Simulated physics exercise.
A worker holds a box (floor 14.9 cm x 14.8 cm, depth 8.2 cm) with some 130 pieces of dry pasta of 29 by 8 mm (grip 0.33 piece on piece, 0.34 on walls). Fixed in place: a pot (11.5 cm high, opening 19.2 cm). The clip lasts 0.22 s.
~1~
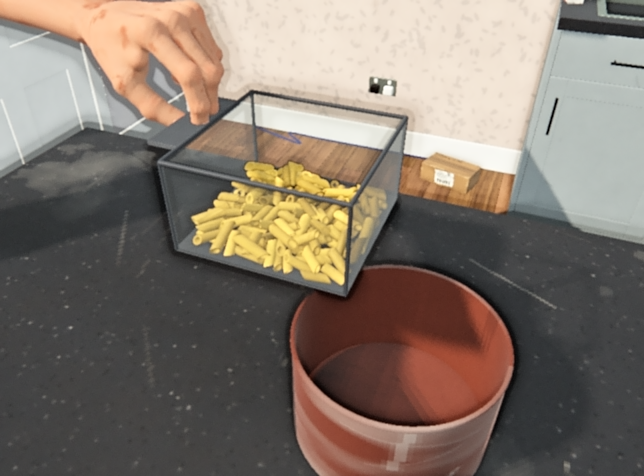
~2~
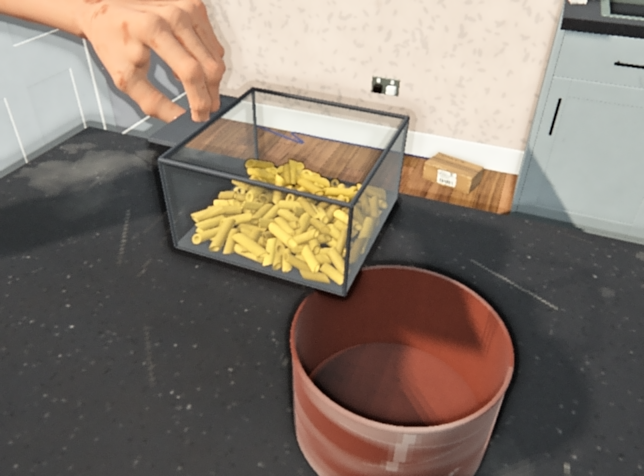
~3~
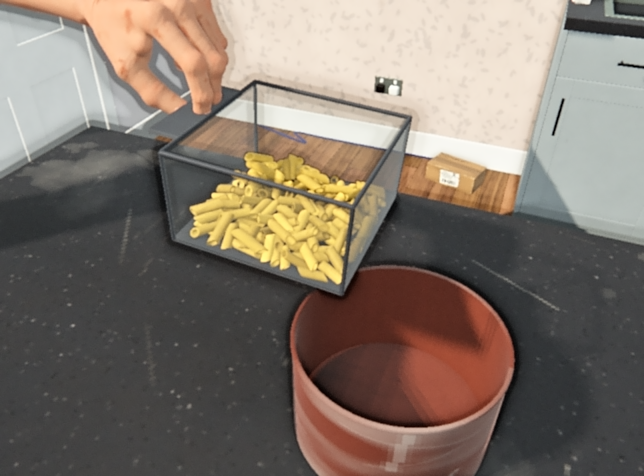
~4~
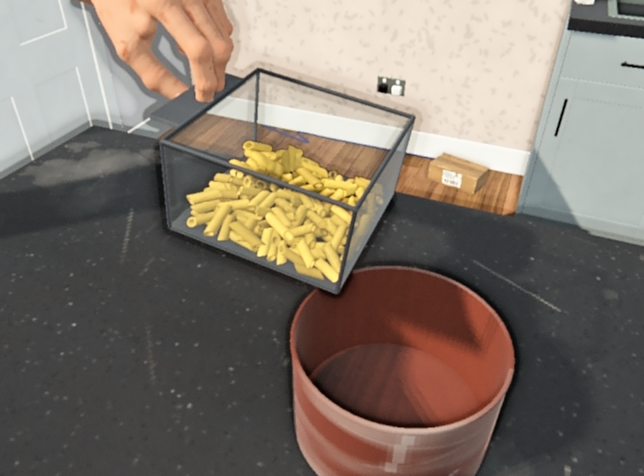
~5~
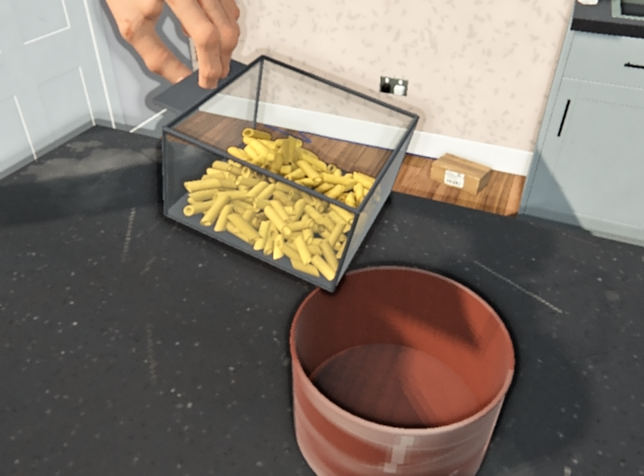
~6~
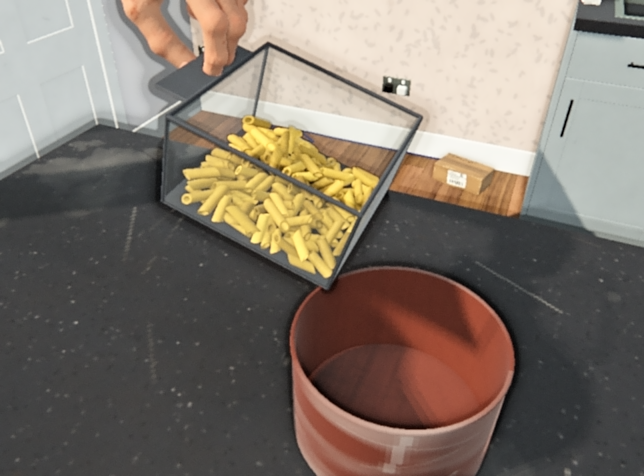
In a kitchen, a hand held a clear, dark-edged box of yellow pasta tubes above a reddish pot on a dark counter, then gradually tilted it with its right side lower.
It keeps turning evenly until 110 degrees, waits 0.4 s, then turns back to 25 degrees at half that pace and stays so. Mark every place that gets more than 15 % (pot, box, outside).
Pot over, box under, outside under.
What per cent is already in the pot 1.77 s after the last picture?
Some 90 per cent.
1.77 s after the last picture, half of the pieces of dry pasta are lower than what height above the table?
Roughly 2 cm.
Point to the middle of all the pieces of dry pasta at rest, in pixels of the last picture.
At about (415, 438).
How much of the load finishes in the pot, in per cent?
Some 90 per cent.
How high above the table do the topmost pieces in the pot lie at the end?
About 3.0 cm.
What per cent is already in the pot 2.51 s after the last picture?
Some 90 per cent.
Then, 0.96 s after the last picture, tilt 110 degrees; pot 5 %, box 75 %, in the air 20 %; middle of all pieces near (394, 206).
Then, 1.77 s after the last picture, tilt 90 degrees; pot 90 %, box 10 %; middle of all pieces near (414, 419).
Then, 2.51 s after the last picture, tilt 51 degrees; pot 90 %, box 10 %; middle of all pieces near (411, 419).
Then, 3.21 s after the last picture, tilt 25 degrees; pot 90 %, box 10 %; middle of all pieces near (411, 420).
In the end, pot 90 %, box 10 %, outside 0 %.
